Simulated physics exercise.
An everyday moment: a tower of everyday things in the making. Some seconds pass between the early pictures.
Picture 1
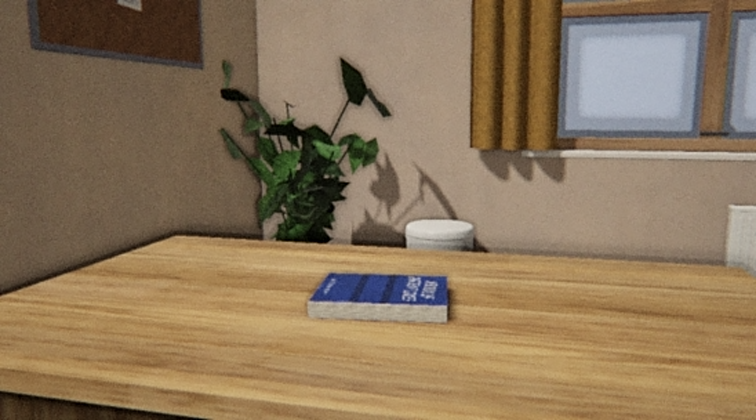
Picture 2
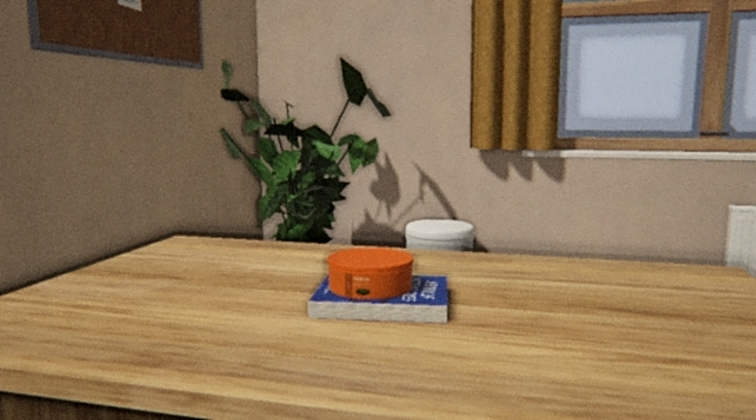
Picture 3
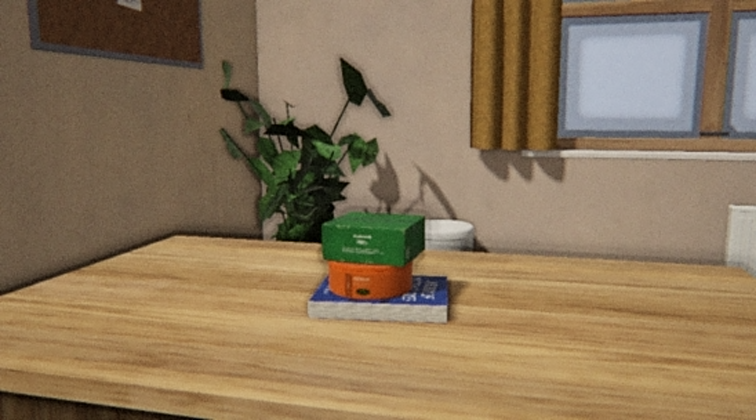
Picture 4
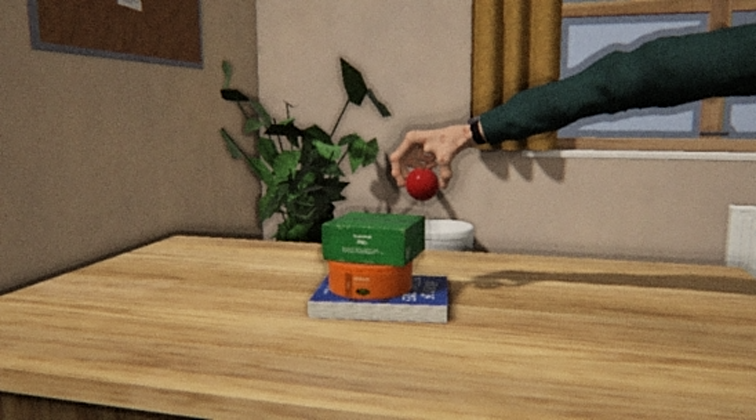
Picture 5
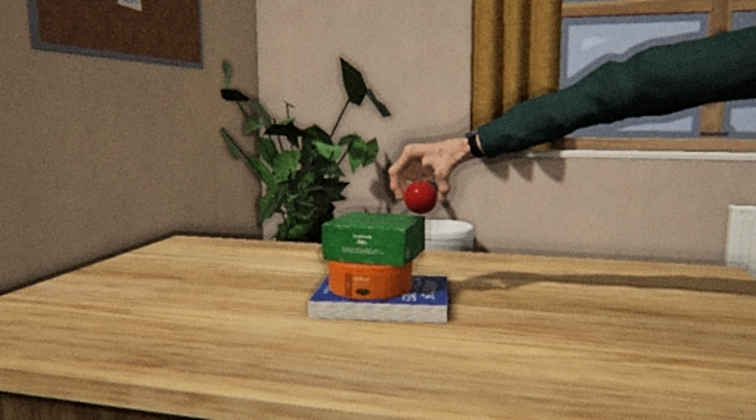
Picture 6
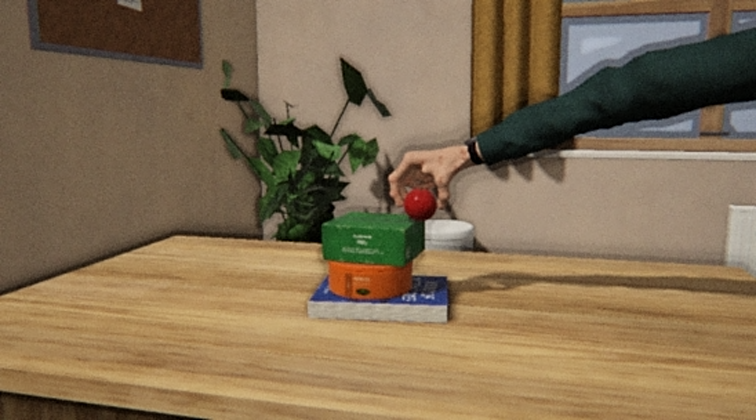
On a wooden table in a room with a leafy plant, a blue book lies alone, then an orange tub and a green box appear stacked on it. A hand reaches in from the right with a red tomato and lowers it slightly onto the box's right side, still holding it.
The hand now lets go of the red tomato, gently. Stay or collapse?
In the end the pile comes apart.
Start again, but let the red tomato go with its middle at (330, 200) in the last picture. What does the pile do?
Then it gives way.
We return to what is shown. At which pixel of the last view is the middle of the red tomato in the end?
Near (470, 292).
Then, 0.50 s on from there, red tomato now fallen.
Then, 1.20 s on from there, things are still on the move.
In the end, fallen, red tomato; the other 3 unmoved. At the end, from the last picture's camera, red tomato near (470, 293). The pile gives way.
